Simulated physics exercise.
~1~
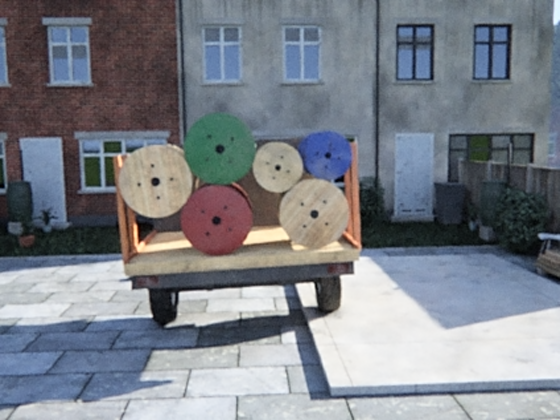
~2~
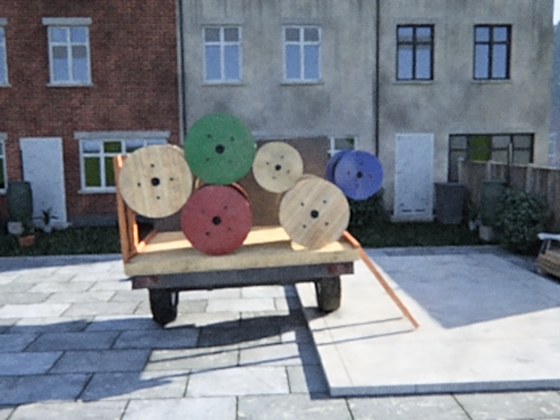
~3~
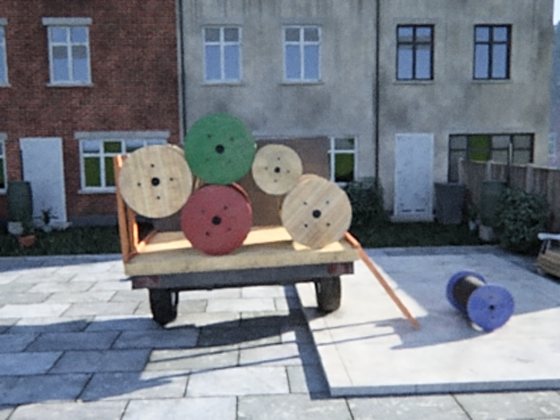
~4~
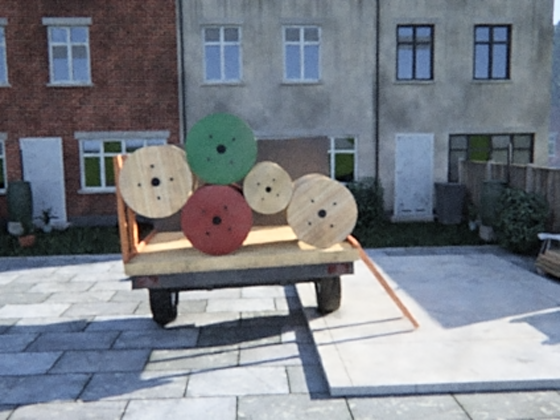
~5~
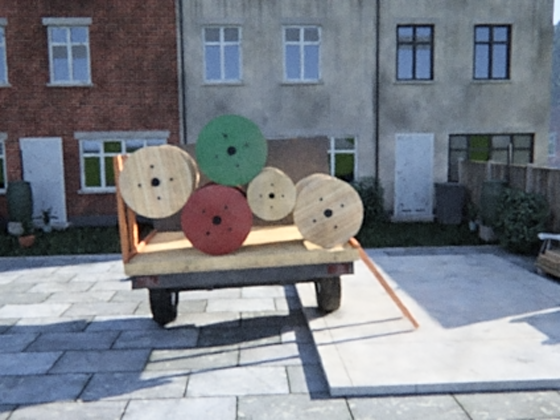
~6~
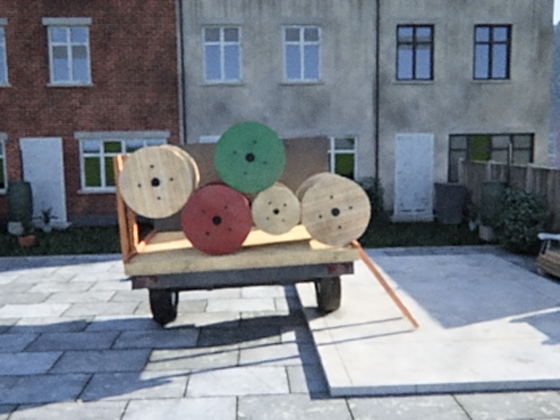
A blue cable reel rolled off the right side of a parked trailer after the posts there dropped, landing on the paving and rolling out of view, while the green, red and plain wooden reels shifted slightly right and stayed piled on the deck.
